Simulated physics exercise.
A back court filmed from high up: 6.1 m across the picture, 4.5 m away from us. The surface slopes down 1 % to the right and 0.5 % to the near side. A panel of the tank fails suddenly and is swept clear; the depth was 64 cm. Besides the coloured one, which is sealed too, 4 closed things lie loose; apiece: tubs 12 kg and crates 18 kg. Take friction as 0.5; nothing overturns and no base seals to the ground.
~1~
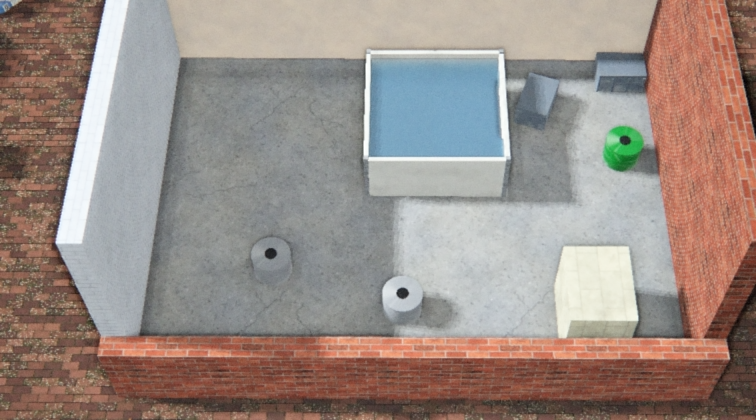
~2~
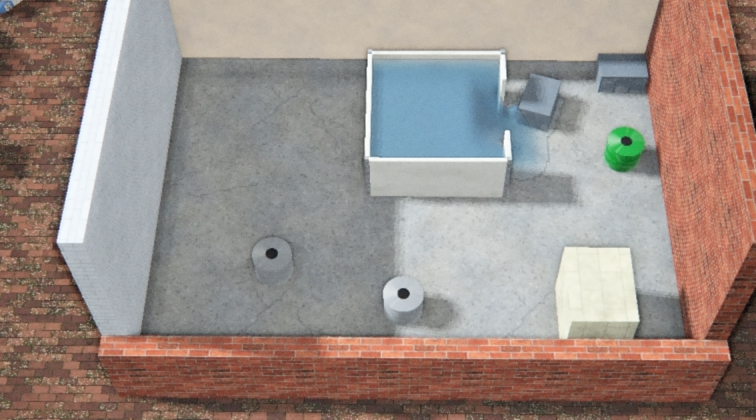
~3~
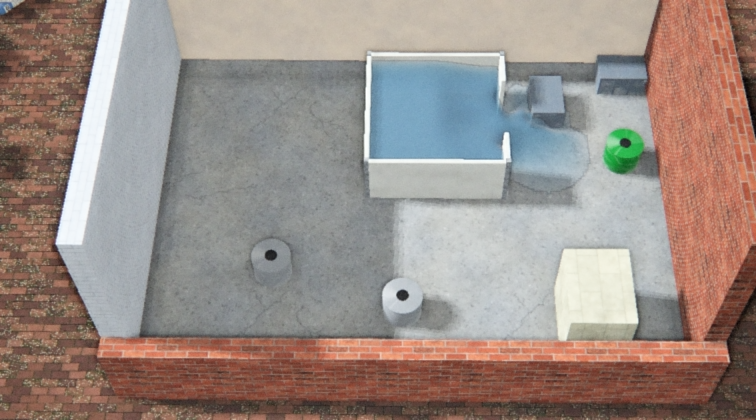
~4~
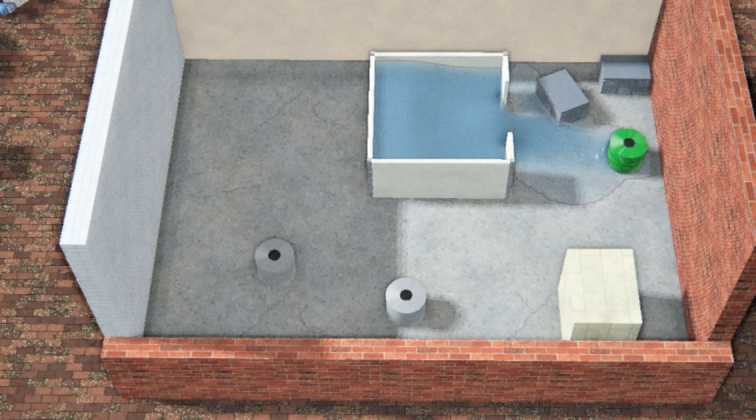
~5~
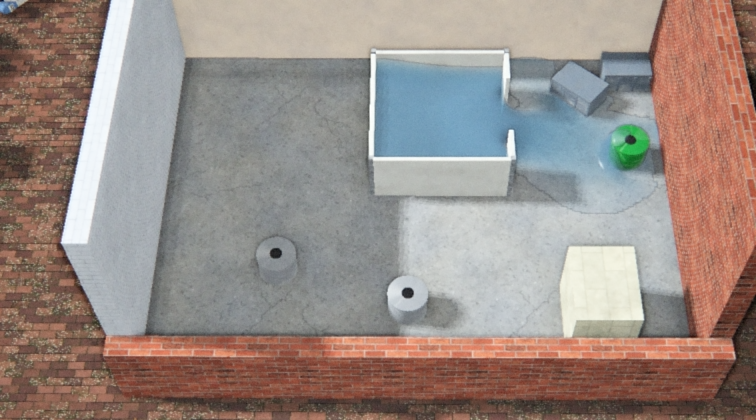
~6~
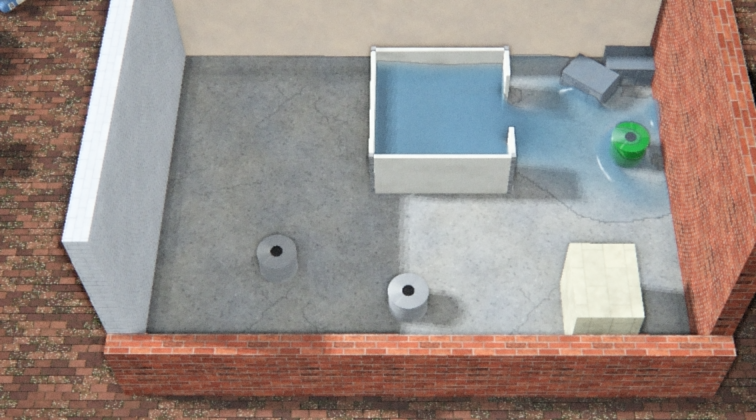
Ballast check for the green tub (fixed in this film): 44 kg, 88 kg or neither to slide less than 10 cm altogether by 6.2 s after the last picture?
I expect that only the higher weight holds it.
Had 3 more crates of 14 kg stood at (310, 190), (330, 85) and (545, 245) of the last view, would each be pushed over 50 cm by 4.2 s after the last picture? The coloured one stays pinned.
In turn: Under, over, over.
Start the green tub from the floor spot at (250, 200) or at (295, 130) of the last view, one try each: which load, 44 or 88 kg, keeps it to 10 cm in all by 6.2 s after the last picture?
In turn: The smaller is enough; the smaller is enough.
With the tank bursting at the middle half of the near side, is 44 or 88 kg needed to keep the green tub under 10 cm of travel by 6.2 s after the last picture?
Then the smaller load will do.
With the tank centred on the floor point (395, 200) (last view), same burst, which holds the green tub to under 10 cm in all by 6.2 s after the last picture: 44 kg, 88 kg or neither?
In that case the smaller load will do.
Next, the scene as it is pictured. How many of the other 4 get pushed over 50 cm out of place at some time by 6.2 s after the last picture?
2 of them.
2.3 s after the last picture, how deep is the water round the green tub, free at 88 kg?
Roughly 17 cm.
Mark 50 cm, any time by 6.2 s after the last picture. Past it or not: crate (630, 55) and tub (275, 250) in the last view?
In turn: More, under.
Then, 0.6 s after the last picture the green tub would be 24 cm from its start with 44 kg and 0 cm from its start with 88 kg; 17 cm of water round it then.
Then, 2.3 s after the last picture the green tub would be 145 cm from its start with 44 kg and 0 cm from its start with 88 kg; 17 cm of water round it then.
Then, 4.2 s after the last picture the green tub would be 148 cm from its start with 44 kg and 0 cm from its start with 88 kg; 13 cm of water round it then.
Then, 6.2 s after the last picture the green tub would be 154 cm from its start with 44 kg and 0 cm from its start with 88 kg; 13 cm of water round it then.
